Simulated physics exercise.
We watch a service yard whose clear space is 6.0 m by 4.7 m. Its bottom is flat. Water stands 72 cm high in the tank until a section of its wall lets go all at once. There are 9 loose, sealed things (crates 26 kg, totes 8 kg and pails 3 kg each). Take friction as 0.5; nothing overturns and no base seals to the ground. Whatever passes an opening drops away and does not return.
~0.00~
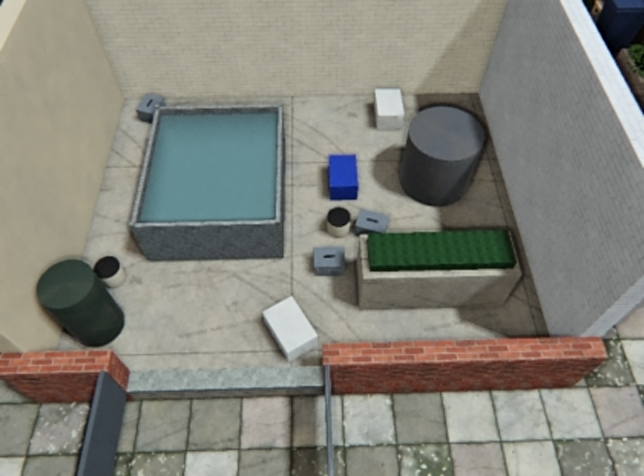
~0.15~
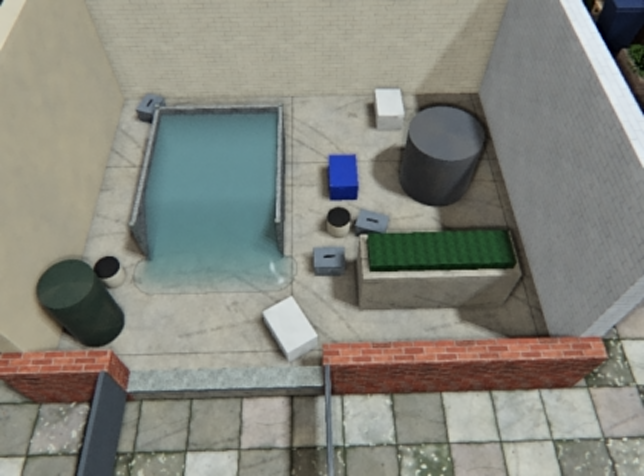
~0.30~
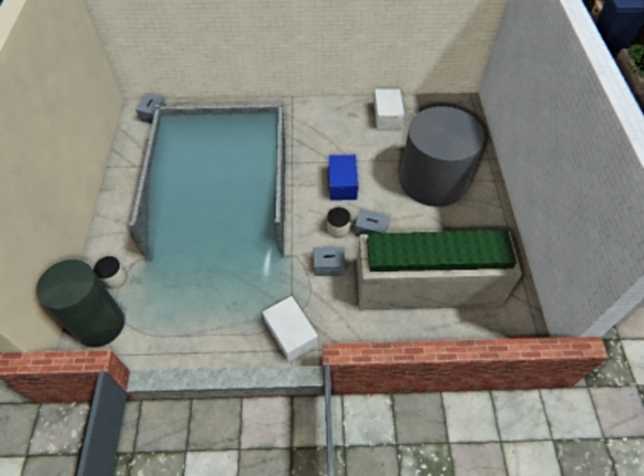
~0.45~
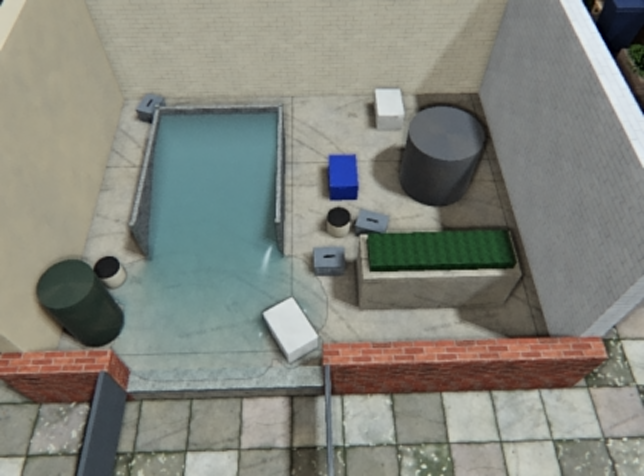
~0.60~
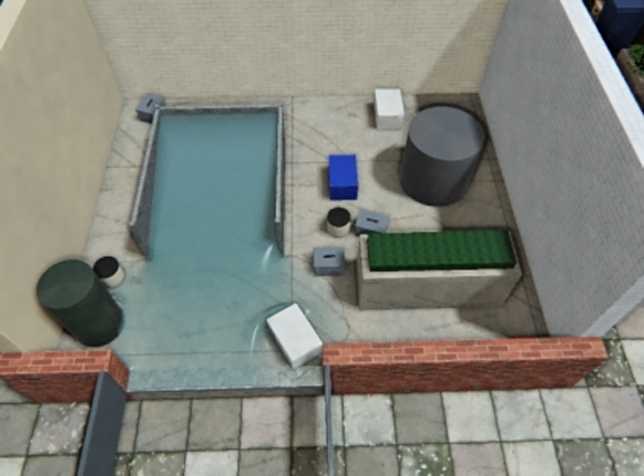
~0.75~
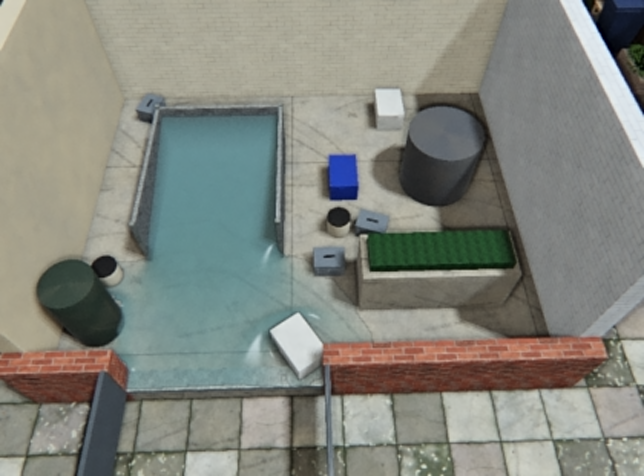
Water spreads from a raised tank at the left once its near wall is gone, sheeting across the flat floor toward the brick-edged opening and nudging the white box there slightly, while the camera stays still. The place is a walled yard seen from high above. A dark green barrel stands left, with a blue box, grey cylinder and green-topped block toward the right.
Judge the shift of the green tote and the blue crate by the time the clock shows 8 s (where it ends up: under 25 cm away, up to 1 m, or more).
Green tote holds its place, blue crate holds its place.
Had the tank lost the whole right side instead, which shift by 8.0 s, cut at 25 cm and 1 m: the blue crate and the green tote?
Then the blue crate ends far away, the green tote gets carried off.
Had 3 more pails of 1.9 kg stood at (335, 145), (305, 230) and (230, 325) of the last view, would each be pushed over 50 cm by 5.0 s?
In turn: Under, less, more.
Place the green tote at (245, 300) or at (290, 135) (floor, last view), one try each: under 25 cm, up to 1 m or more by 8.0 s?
In turn: It travels far; it holds its place.
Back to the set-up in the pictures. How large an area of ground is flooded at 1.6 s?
Some 10.0 m2.
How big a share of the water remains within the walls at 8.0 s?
Some 28 per cent remains.
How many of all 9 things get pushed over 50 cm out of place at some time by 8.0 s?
3 of them.
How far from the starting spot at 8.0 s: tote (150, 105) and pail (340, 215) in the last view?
In that order: 100 cm, 0 cm.
After 1.6 s the green tote is near (435, 132), 0.0 m from its start, aground; the blue crate is near (343, 170), 0.0 m from its start, aground; 1 of 9 are out; 0 afloat.
After 3.6 s the green tote is near (435, 132), 0.0 m from its start, aground; the blue crate is near (343, 170), 0.0 m from its start, aground; 1 of 9 are out; 1 afloat.
After 5.6 s the green tote is near (435, 132), 0.0 m from its start, aground; the blue crate is near (343, 170), 0.0 m from its start, aground; 1 of 9 are out; 1 afloat.
After 8.0 s the green tote is near (435, 132), 0.0 m from its start, aground; the blue crate is near (343, 170), 0.0 m from its start, aground; 1 of 9 are out; 1 afloat.
